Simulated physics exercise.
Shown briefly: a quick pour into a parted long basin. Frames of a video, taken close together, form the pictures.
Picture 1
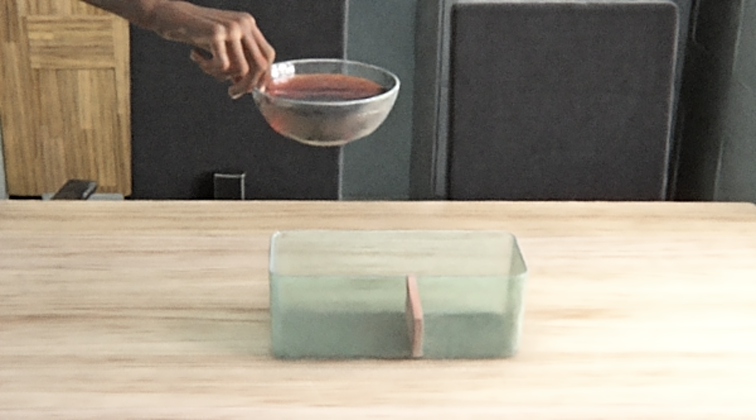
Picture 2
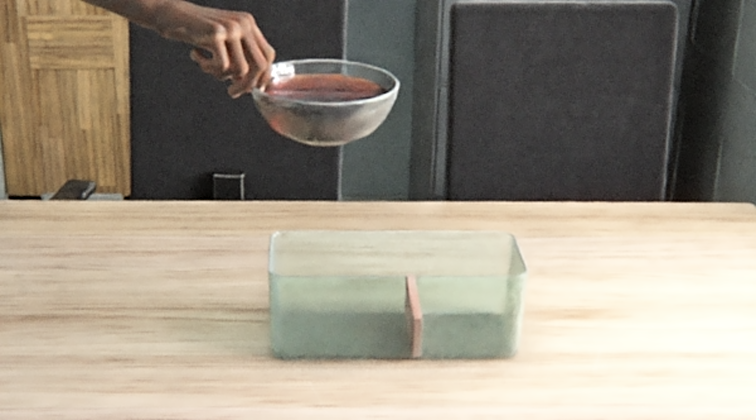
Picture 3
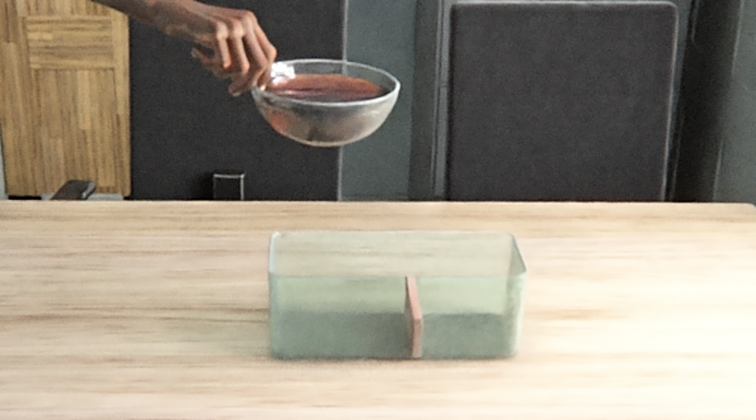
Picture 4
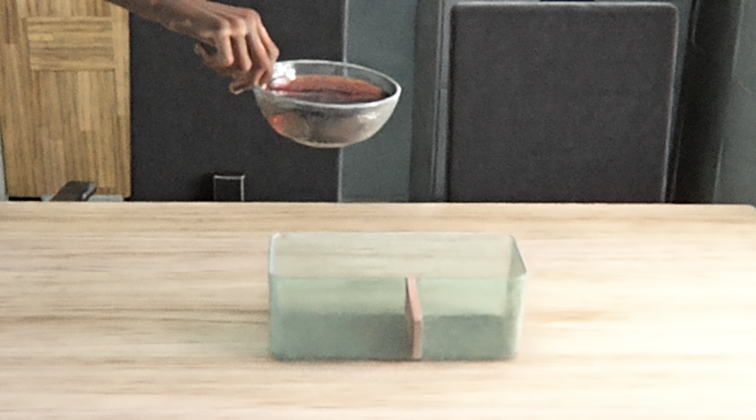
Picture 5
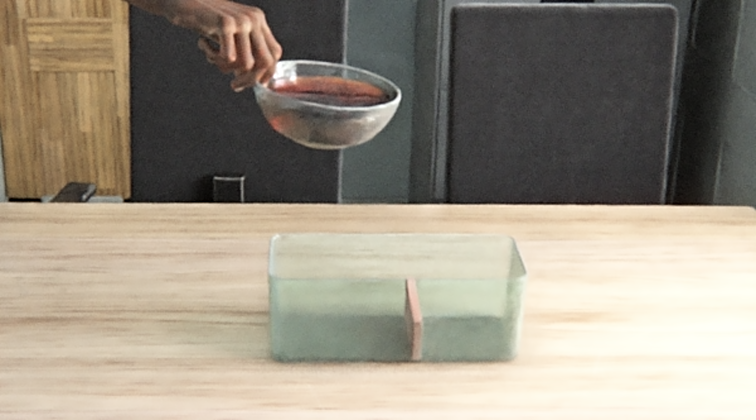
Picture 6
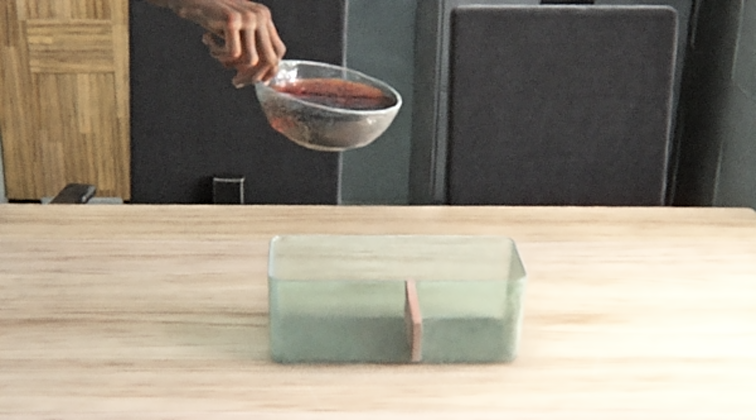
A hand slowly tilts a glass bowl of red liquid rightward above a divided basin.
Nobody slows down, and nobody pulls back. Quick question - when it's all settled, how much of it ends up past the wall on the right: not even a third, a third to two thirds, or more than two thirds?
Surpasses two thirds.
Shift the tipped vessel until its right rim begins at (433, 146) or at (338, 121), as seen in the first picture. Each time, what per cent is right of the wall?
Result, first then second: About 90 % and about 5 %.
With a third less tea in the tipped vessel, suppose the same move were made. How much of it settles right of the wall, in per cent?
I'd put it at some 75 %.
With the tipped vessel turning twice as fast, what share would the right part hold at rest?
Near 55 %.
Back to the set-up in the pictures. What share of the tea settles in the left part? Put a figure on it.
It is close to 20 per cent.
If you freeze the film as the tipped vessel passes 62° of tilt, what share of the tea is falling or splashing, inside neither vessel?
I'd say some 45 per cent of it.
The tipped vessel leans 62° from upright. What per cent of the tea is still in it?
Close to 40 per cent.
A moment on, the tilt is 62° and 39 per cent is still to pour, 1 is left of the wall and 15 right of it.
Next, the tilt is 97° and 0 per cent is still to pour, 12 is left of the wall and 77 right of it.
Then the tilt is 106° and 0 per cent is still to pour, 19 is left of the wall and 78 right of it.
Later the tilt is 106° and 0 per cent is still to pour, 19 is left of the wall and 78 right of it.
Finally, 19 per cent lies left of the wall, 78 right of it and 4 outside.
